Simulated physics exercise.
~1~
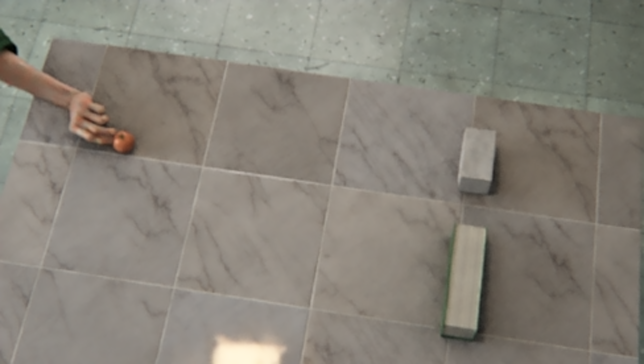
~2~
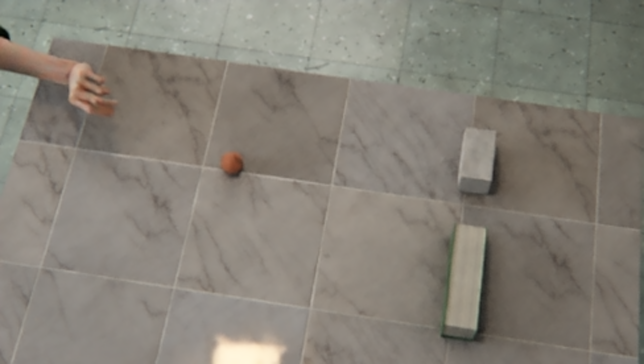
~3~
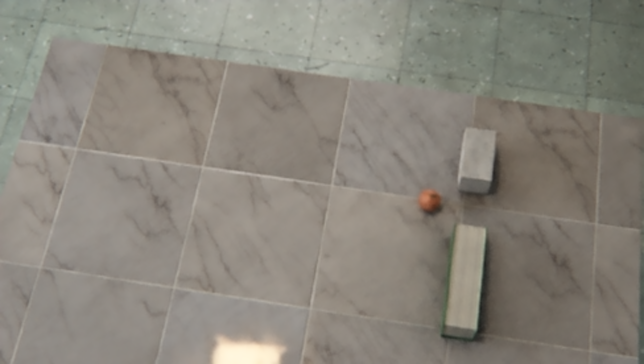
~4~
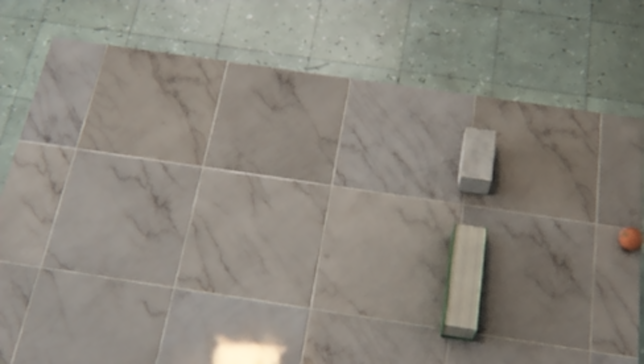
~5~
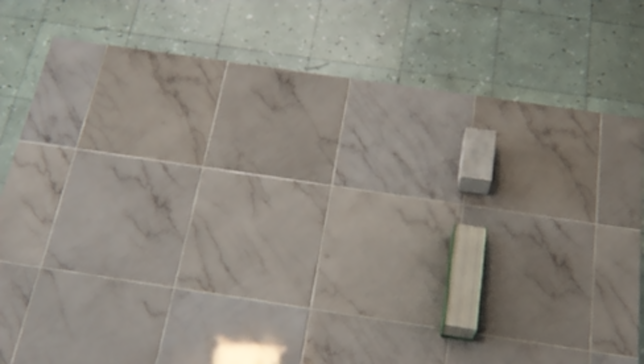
We see a hand release a small orange tomato on a tiled surface and draw back as it rolls right toward a white block and a green book. The tomato passes through the gap between them and continues out of view, while both stay in place.
